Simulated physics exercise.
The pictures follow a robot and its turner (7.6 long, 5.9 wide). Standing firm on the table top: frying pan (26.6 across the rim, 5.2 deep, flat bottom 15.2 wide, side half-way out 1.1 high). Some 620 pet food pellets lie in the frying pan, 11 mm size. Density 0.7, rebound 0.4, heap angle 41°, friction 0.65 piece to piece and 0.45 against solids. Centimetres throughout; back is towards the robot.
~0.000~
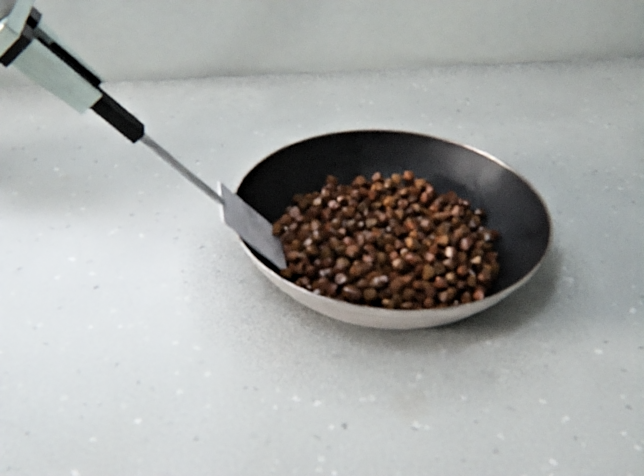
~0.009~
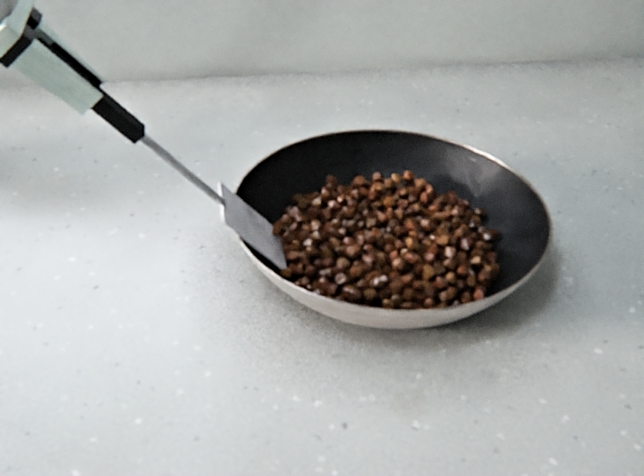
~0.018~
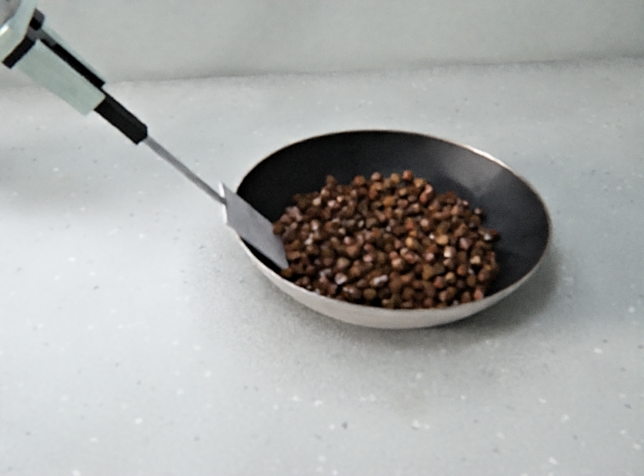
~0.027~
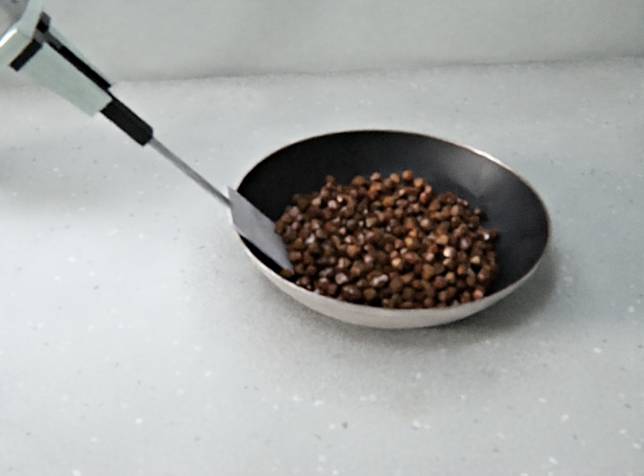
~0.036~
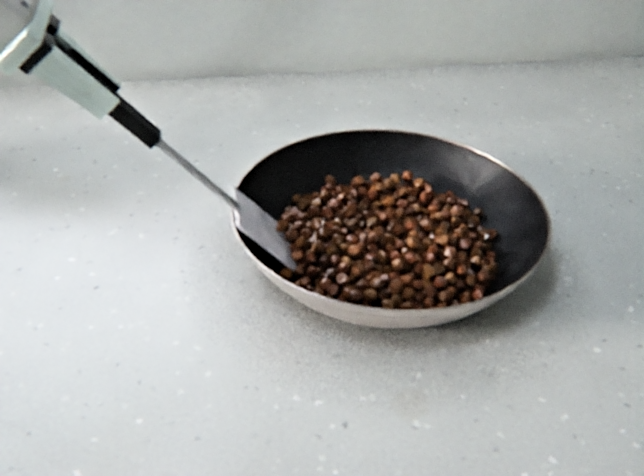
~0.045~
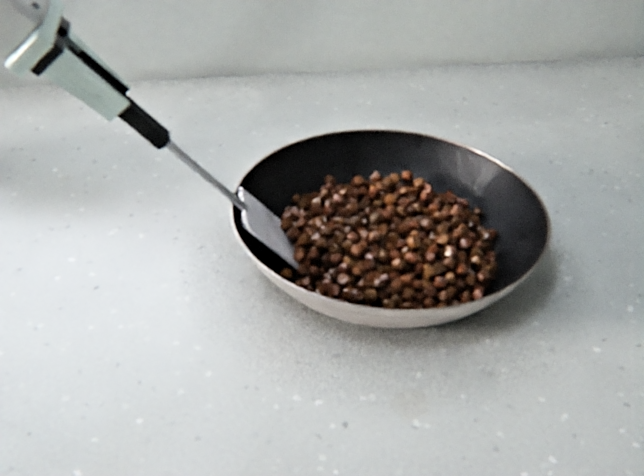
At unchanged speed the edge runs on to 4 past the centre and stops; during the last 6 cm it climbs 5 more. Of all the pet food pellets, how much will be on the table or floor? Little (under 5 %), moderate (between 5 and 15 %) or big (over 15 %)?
Answer: Little; under 5 % of the pet food pellets finish on the table or floor.
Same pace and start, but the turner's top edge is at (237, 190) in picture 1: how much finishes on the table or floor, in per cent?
About 0 per cent.
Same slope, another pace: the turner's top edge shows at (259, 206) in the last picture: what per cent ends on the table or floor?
Some 10 per cent.
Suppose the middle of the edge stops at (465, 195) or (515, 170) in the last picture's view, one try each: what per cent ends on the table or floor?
About 5 and 20 per cent.
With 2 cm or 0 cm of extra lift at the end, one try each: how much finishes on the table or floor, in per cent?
Some 0 and 0 per cent.
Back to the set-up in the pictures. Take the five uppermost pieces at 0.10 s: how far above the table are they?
Some 5 cm.
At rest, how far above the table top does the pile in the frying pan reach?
About 6.0 cm.
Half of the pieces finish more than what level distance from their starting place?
Some 2 cm.
After 0.10 s, sloping 49°, highest piece 5 above the table; 615 in the frying pan.
After 0.16 s, sloping 49°, highest piece 6 above the table; 615 in the frying pan.
After 0.38 s, sloping 49°, highest piece 6 above the table; 611 in the frying pan, 2 on the table or floor, 2 on the blade or in flight.
After 1.43 s, sloping 49°, highest piece 6 above the table; 611 in the frying pan, 4 on the table or floor.
At rest, 611 in the frying pan, 4 on the table or floor. That is 1 % on the table or floor.
